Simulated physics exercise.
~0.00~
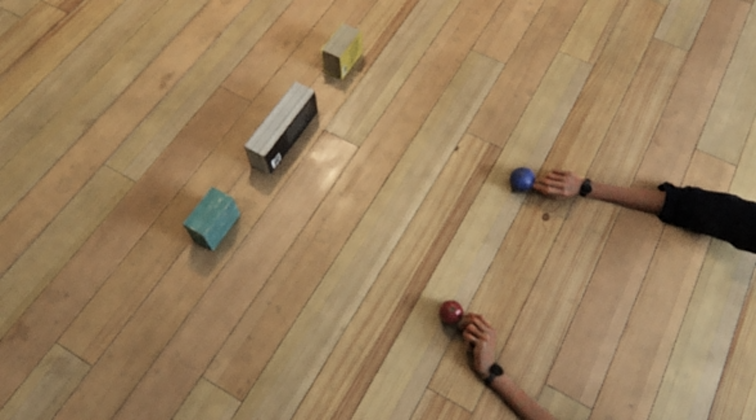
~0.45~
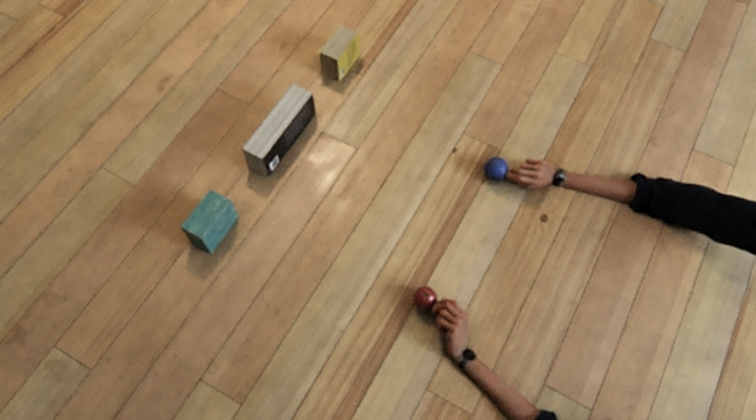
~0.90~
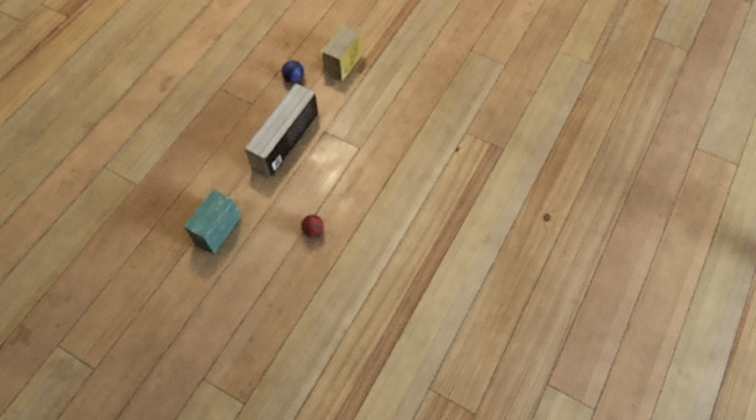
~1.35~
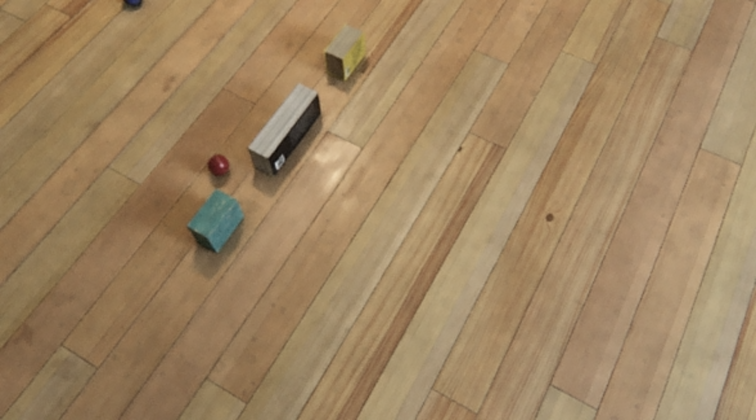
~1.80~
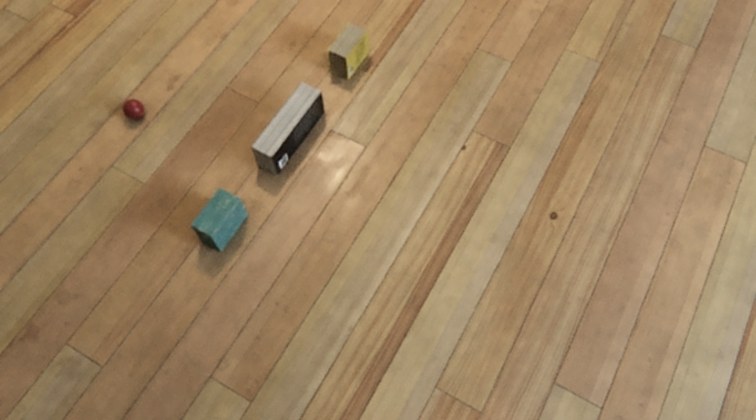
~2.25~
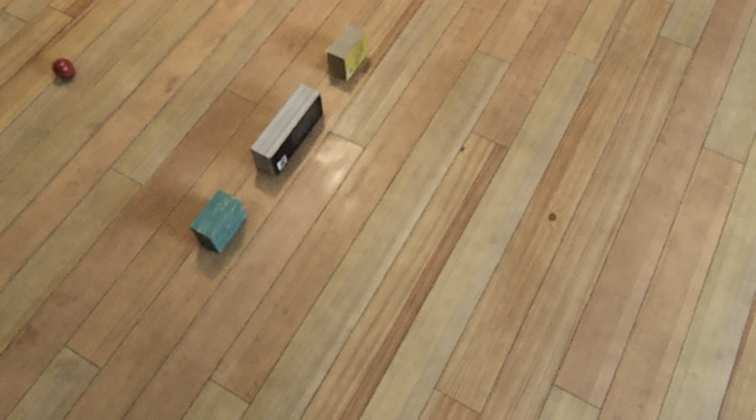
A red ball and a blue ball, released by two hands, rolled up and left across a wooden floor, passing through separate gaps between three standing blocks without touching them; the blue one left view first, while the red one neared the left edge.
